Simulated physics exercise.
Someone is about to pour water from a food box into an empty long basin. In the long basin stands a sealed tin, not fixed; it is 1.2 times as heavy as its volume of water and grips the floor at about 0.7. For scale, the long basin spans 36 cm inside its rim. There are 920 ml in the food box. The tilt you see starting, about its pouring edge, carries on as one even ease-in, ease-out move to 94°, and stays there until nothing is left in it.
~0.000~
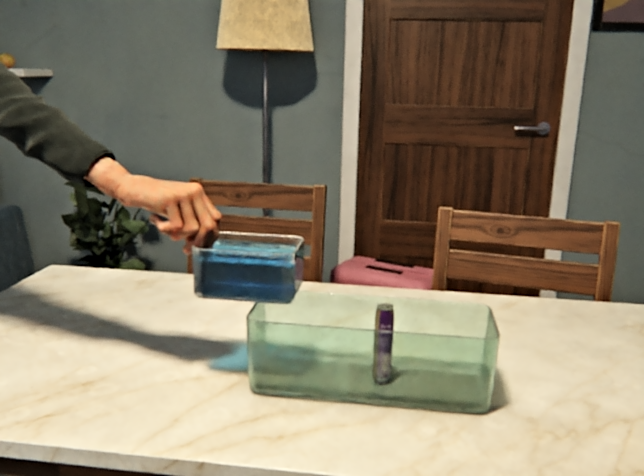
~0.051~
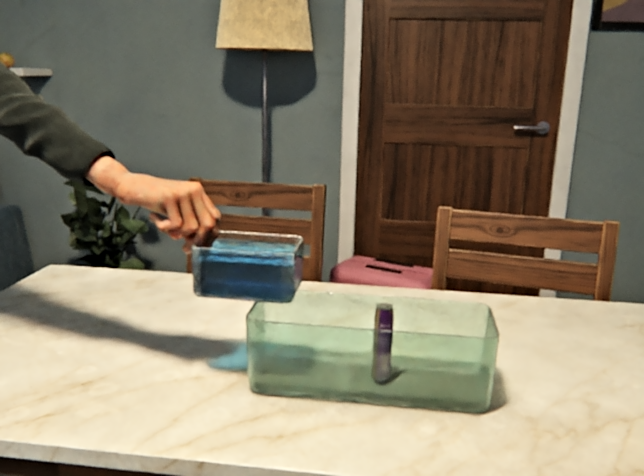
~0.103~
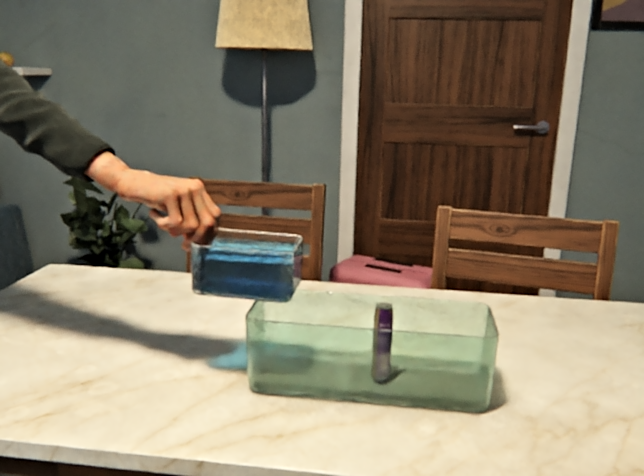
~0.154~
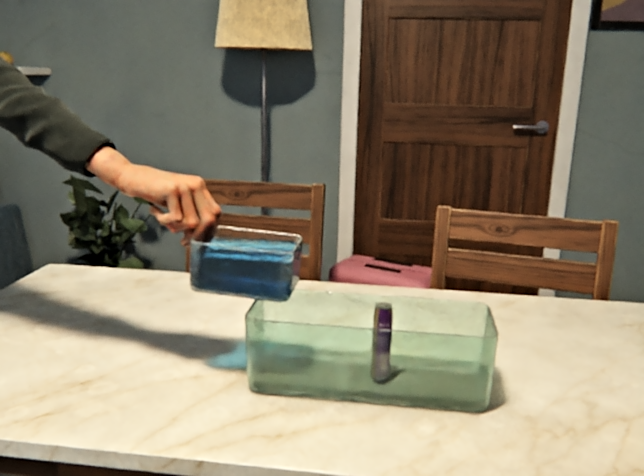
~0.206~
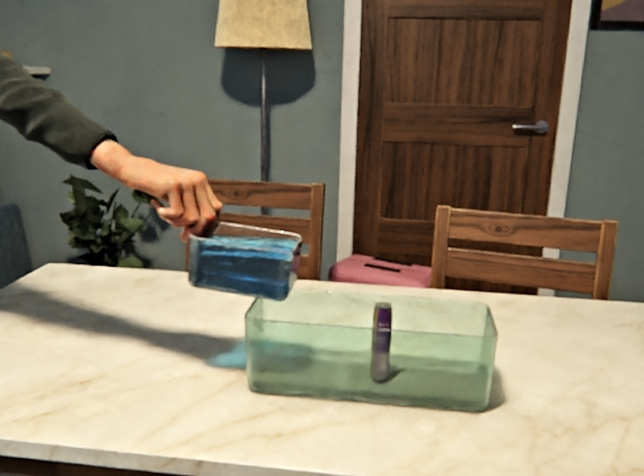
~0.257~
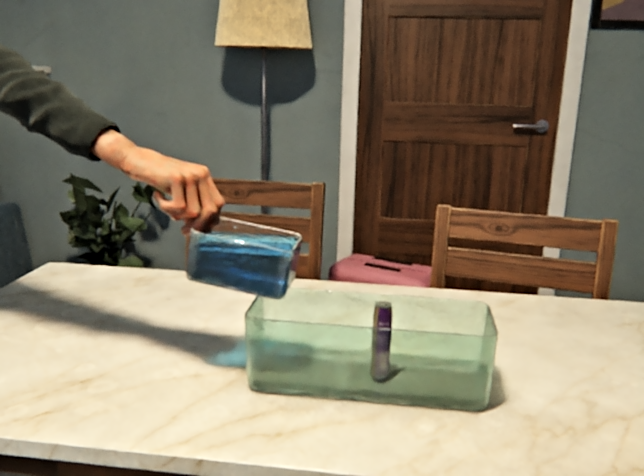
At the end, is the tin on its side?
It keeps standing.
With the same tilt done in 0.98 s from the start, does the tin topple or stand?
The tin falls.
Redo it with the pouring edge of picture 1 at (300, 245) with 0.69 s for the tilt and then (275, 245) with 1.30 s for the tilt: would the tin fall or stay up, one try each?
First it goes over; then it keeps standing.
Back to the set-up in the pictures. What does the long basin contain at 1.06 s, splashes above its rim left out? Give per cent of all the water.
Some 70 per cent.
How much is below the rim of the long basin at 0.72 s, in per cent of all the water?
Near 10 in a hundred.
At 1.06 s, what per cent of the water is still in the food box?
Some 16 per cent.
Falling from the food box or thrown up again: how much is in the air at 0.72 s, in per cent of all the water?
About 26 per cent.
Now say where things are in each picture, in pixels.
The first picture shows tilt 0°; pouring edge (299, 247); surface from (204, 248) to (299, 254); the long basin's rim runs from (256, 305) to (495, 322); the tin's top is at (385, 310).
The second picture shows tilt 0°; pouring edge (298, 246); surface from (203, 247) to (298, 253).
The third picture shows tilt 1°; pouring edge (298, 246); surface from (203, 246) to (297, 251).
The fourth picture shows tilt 3°; pouring edge (297, 246); surface from (202, 244) to (297, 250).
The fifth picture shows tilt 6°; pouring edge (297, 245); surface from (201, 242) to (296, 247).
The sixth picture shows tilt 9°; pouring edge (297, 245); surface from (201, 238) to (296, 245).
Then, 0.72 s in, the tilt is 55° and 64 per cent is still to pour; the tin stands where it began.
Then, 1.06 s in, the tilt is 86° and 17 per cent is still to pour; the tin stands where it began.
Then, 1.41 s in, the tilt is 94° and 3 per cent is still to pour; the tin stands where it began.
Then, 1.80 s in, the tilt is 94° and 1 per cent is still to pour; the tin stands where it began.
Finally, the tin stands where it began.
